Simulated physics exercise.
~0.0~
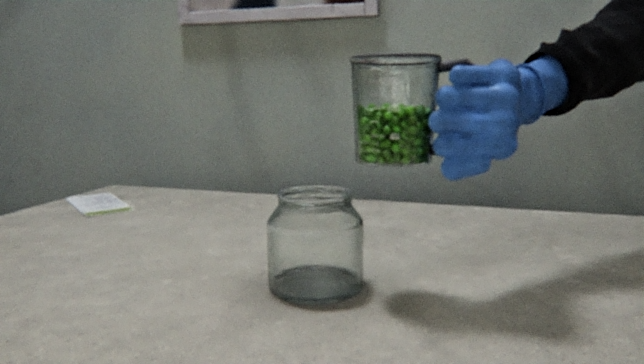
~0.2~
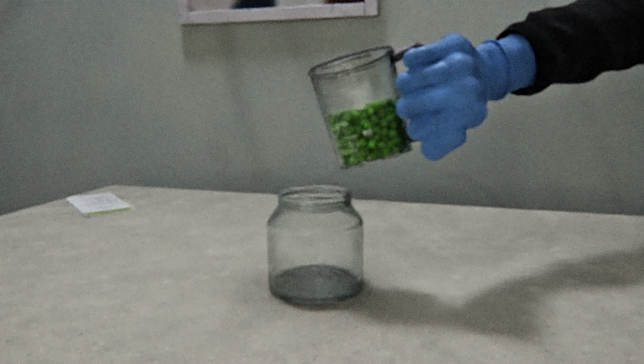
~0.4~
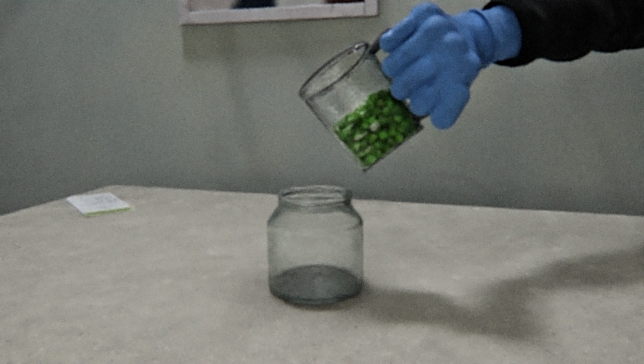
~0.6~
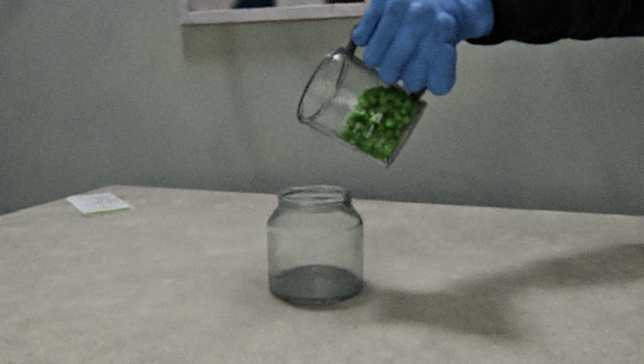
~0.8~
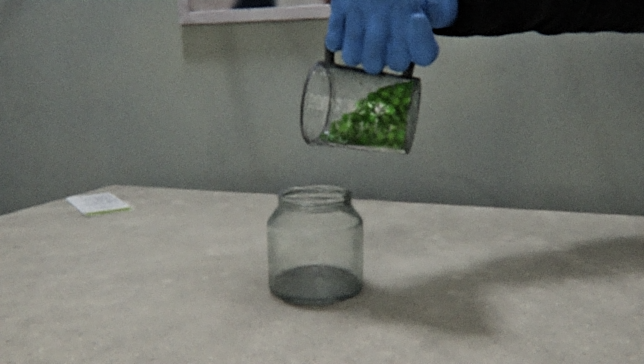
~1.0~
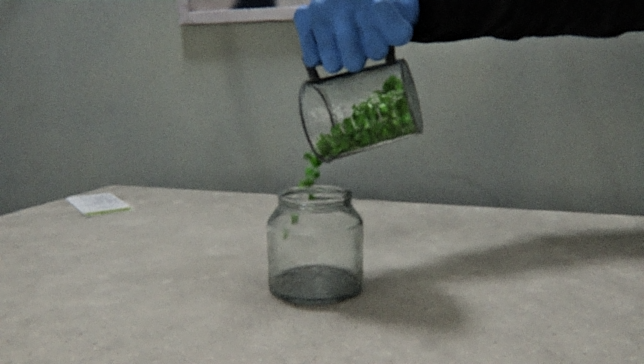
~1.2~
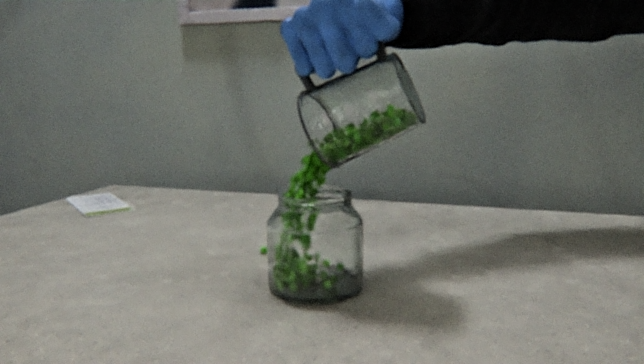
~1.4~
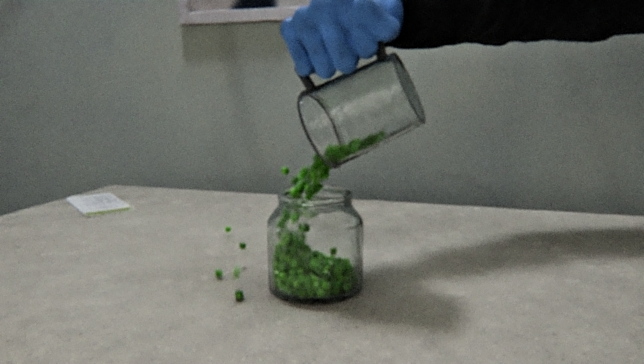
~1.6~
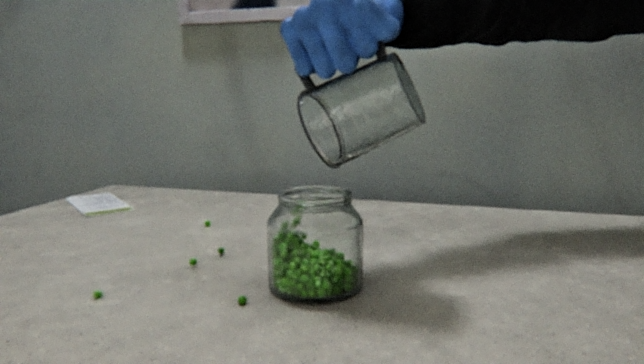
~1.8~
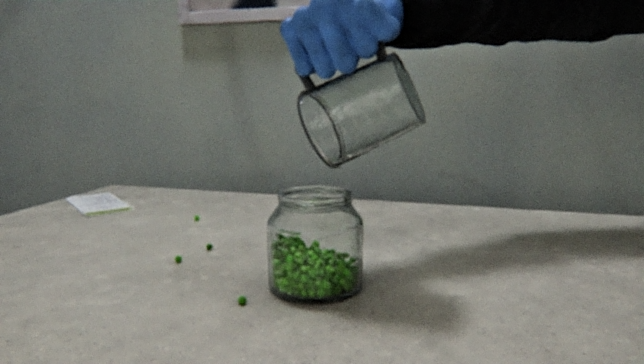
In this clip, a blue-gloved hand moves a clear measuring cup of green peas left over an open glass jar and tilts it, pouring the peas in. A few scatter on the table to the left, and the emptied cup stays tilted above the partly filled jar.
